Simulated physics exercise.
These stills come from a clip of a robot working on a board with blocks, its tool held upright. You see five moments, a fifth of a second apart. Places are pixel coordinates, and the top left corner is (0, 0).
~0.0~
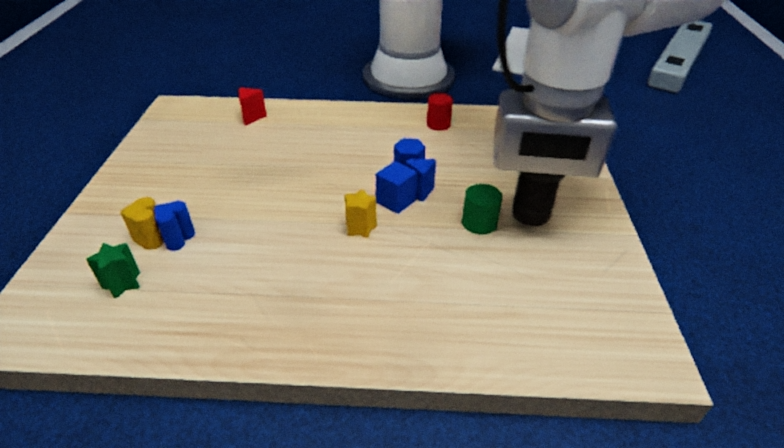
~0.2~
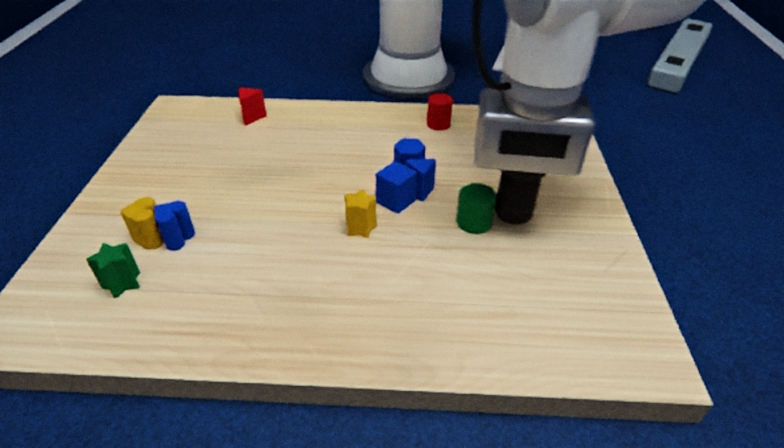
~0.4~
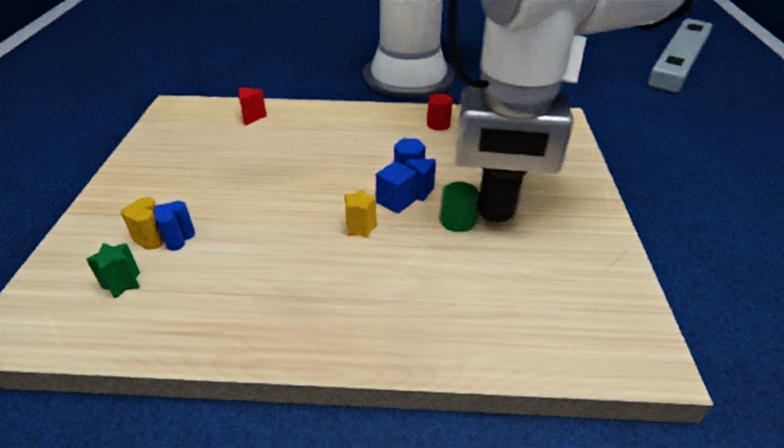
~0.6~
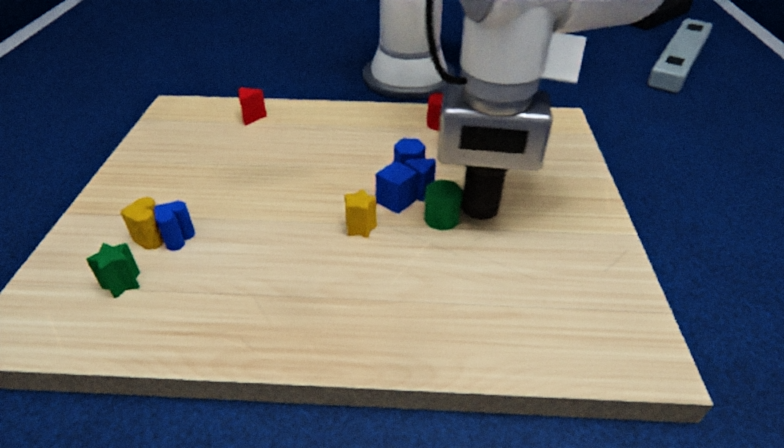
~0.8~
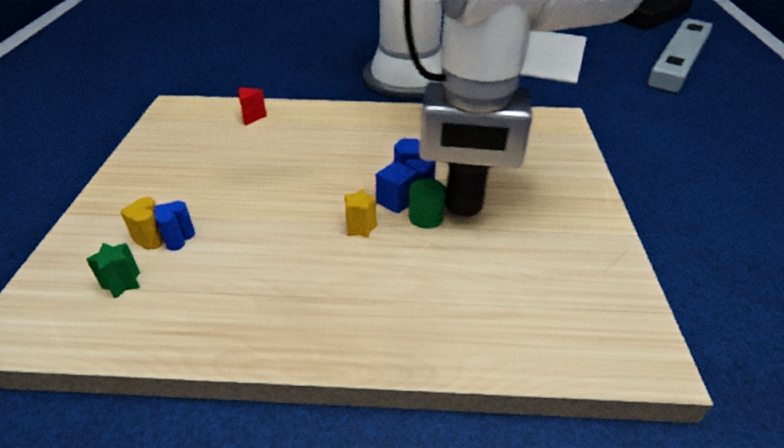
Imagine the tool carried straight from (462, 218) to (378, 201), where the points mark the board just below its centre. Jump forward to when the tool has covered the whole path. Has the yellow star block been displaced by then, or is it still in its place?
It gets displaced.
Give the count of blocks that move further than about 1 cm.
There will be three or more blocks displaced.
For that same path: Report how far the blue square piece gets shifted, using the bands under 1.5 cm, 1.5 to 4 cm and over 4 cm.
It will move more than 4 cm.
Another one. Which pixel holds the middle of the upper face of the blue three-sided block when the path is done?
In the picture, it is at (403, 160).
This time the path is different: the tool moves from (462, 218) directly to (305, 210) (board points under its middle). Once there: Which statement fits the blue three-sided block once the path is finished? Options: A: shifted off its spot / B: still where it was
(B)
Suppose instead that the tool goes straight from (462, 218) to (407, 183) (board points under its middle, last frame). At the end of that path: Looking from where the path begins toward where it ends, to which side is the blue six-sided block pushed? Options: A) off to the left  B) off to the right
B - off to the right.
What follows on the original path. One third of the way, tool (434, 199); blue square piece (387, 169), turned 25° clockwise; green circular block (400, 188).
Two thirds of the way, tool (406, 194); yellow star block (350, 203); blue square piece (372, 165), turned 35° clockwise; blue three-sided block (410, 161), turned 60° clockwise; green circular block (376, 191).
At the end, tool (378, 189); yellow star block (340, 209), turned 15° anticlockwise; blue square piece (351, 157), turned 60° clockwise; blue three-sided block (403, 160), turned 95° clockwise; green circular block (357, 192).
